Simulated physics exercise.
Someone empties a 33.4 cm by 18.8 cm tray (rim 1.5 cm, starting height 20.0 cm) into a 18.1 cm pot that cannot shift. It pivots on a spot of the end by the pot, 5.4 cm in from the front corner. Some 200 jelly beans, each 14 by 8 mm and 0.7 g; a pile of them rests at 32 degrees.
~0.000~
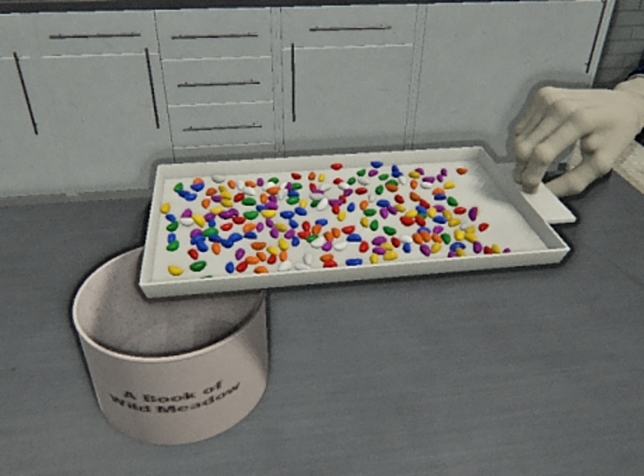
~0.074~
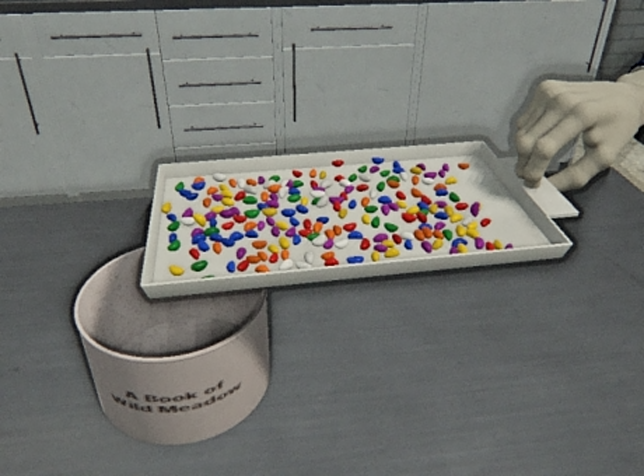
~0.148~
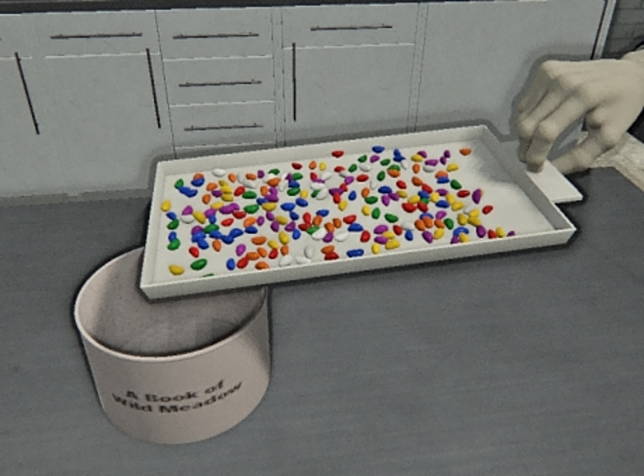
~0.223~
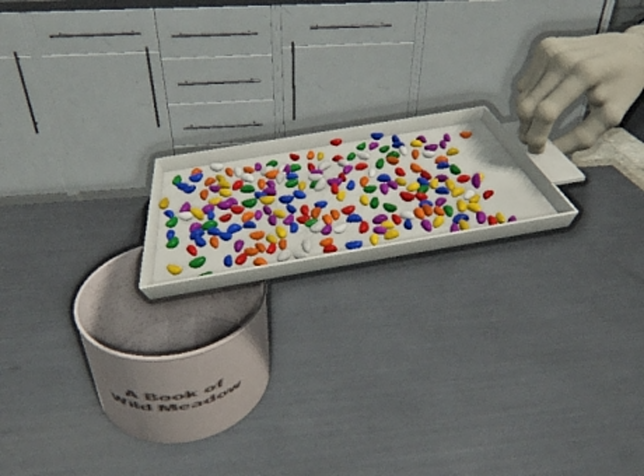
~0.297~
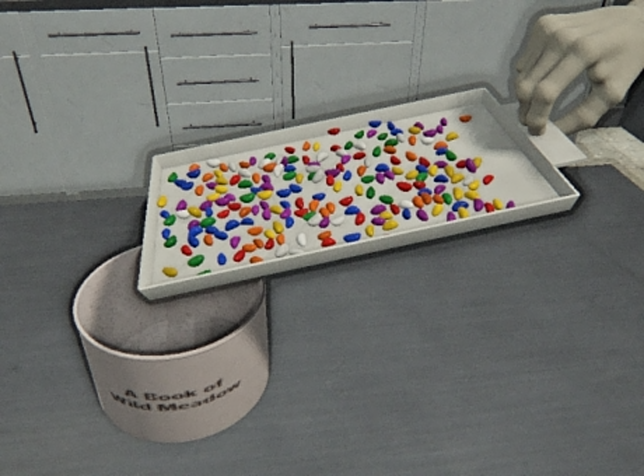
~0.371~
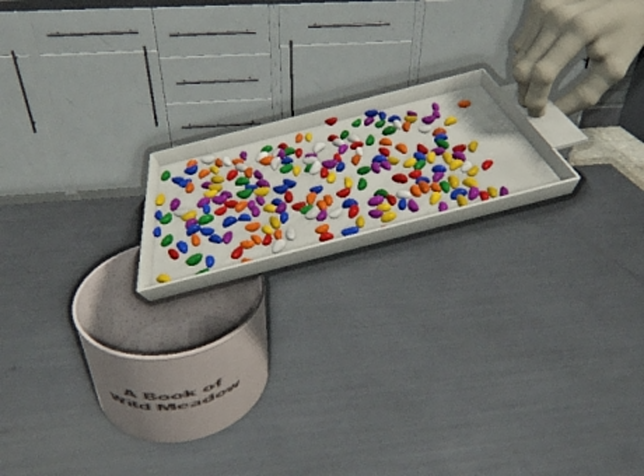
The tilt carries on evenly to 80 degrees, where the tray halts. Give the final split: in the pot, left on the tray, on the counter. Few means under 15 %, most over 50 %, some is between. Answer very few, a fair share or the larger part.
In the pot: A fair share; left on the tray: Very few; on the counter: The larger part.
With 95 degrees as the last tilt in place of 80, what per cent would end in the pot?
Then about 25 per cent.
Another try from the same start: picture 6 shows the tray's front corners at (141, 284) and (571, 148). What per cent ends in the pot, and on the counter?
Pot 50, counter 45.
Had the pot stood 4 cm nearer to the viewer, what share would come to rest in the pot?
Then about 75 per cent.
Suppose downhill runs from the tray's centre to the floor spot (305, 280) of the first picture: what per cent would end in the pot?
Some 0 per cent.
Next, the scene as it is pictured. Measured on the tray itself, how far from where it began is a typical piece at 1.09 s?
About 10 cm.
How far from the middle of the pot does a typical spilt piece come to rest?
Roughly 18 cm.
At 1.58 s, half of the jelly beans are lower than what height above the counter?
Roughly 24 cm.
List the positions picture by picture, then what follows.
Tray tilt 0 degrees, front corners at (146, 281) and (563, 247); middle of the pieces at (336, 210); pot at (172, 292), in the first frame.
Tray tilt 1 degrees, front corners at (147, 282) and (565, 242); middle of the pieces at (337, 207), in the second frame.
Tray tilt 4 degrees, front corners at (147, 283) and (569, 227), lowest corner left front; middle of the pieces at (337, 199), in the third frame.
Tray tilt 7 degrees, front corners at (145, 284) and (571, 210), lowest corner left front; middle of the pieces at (335, 190), in the fourth frame.
Tray tilt 10 degrees, front corners at (144, 285) and (572, 193), lowest corner left front; middle of the pieces at (330, 181), in the fifth frame.
Tray tilt 13 degrees, front corners at (143, 286) and (573, 176), lowest corner left front; middle of the pieces at (331, 179); pot at (171, 290). The tray's pace is about 45 degrees a second, in the sixth frame.
Then, at 1.09 s, tilt 44 degrees; the tray holds 100 %, the pot 0 %.
After 1.58 s, tilt 65 degrees; the tray holds 85 %, the pot 5 %.
After 2.13 s, tilt 80 degrees; the tray holds 10 %, the pot 20 %.
By 3.5 s all is still; pot 25 %, tray 5 %, counter 75 %.
